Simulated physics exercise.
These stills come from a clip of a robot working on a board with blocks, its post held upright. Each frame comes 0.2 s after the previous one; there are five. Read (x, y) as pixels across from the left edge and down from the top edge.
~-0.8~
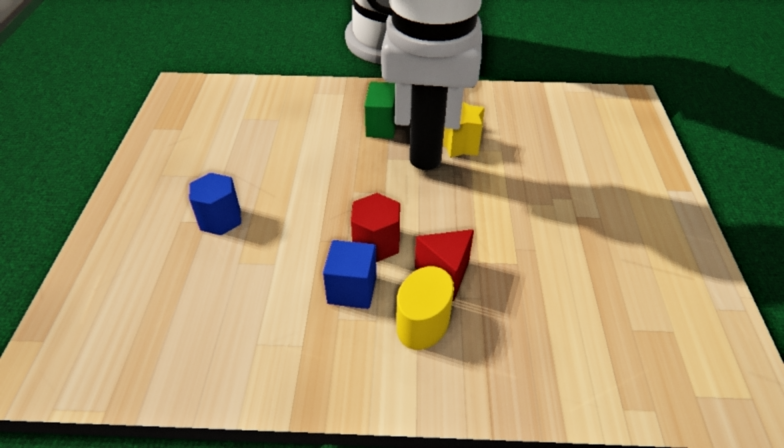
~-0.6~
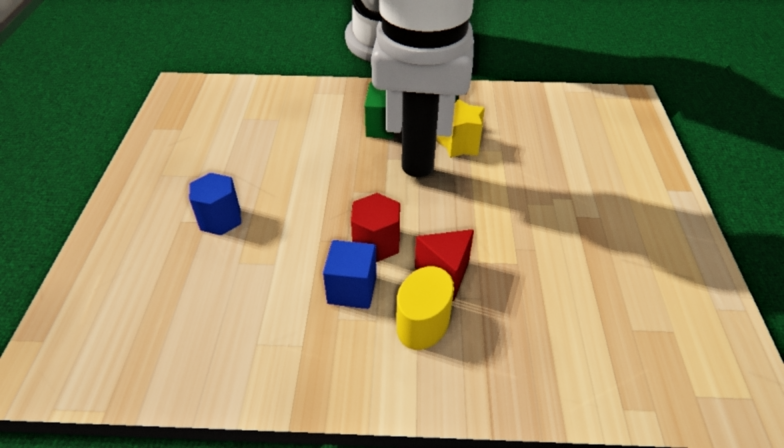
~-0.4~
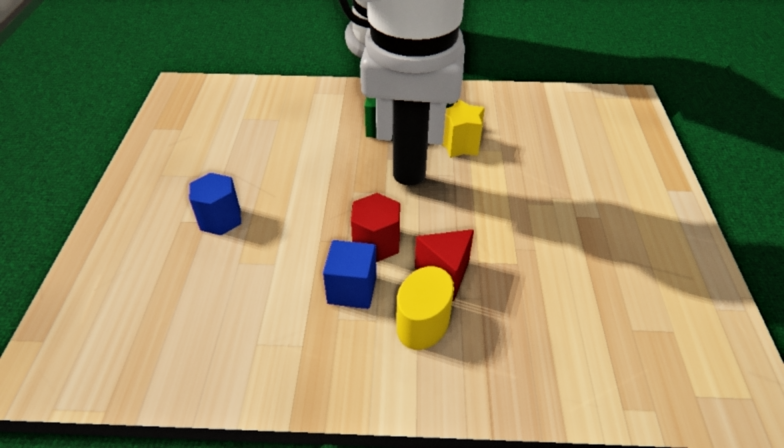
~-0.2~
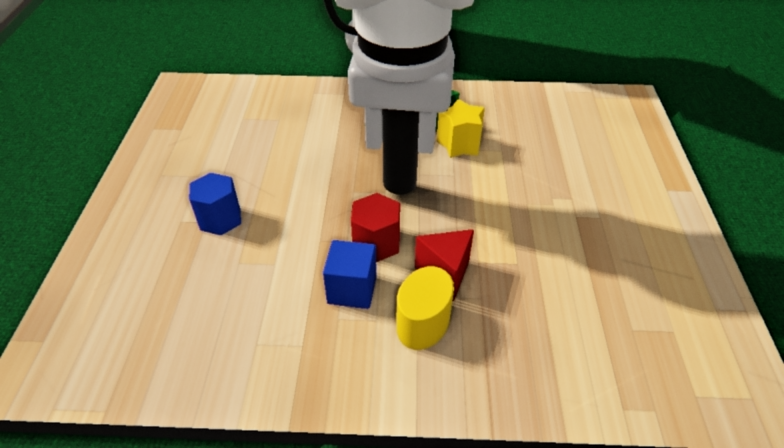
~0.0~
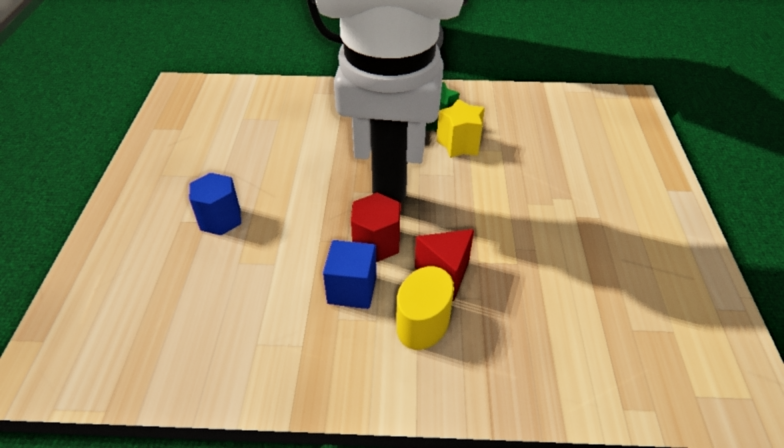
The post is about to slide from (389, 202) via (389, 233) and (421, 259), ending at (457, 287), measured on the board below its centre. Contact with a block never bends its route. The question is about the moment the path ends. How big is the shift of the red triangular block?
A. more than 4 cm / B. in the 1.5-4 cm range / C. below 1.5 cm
The correct letter is A.
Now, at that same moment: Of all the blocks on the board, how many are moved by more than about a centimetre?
There will be three or more blocks that move more than 1 cm.
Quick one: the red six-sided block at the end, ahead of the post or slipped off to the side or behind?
The red six-sided block slips off.
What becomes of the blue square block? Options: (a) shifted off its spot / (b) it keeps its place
a
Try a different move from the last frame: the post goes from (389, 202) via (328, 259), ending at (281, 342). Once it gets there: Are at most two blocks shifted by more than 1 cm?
Yes
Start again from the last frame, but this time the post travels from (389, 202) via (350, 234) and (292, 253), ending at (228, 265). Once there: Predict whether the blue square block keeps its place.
From what I can tell, it won't keep its place.
On the path given first. One third of the way, post (390, 225); blue square block (347, 263), turned 15° clockwise; red six-sided block (374, 231).
Two thirds of the way, post (422, 252); blue square block (342, 271), turned 30° clockwise; red six-sided block (380, 245); red triangular block (453, 250), turned 20° anticlockwise.
At the end, post (458, 279); blue square block (342, 271), turned 30° clockwise; red six-sided block (380, 245); yellow oval block not moved; red triangular block (490, 281).
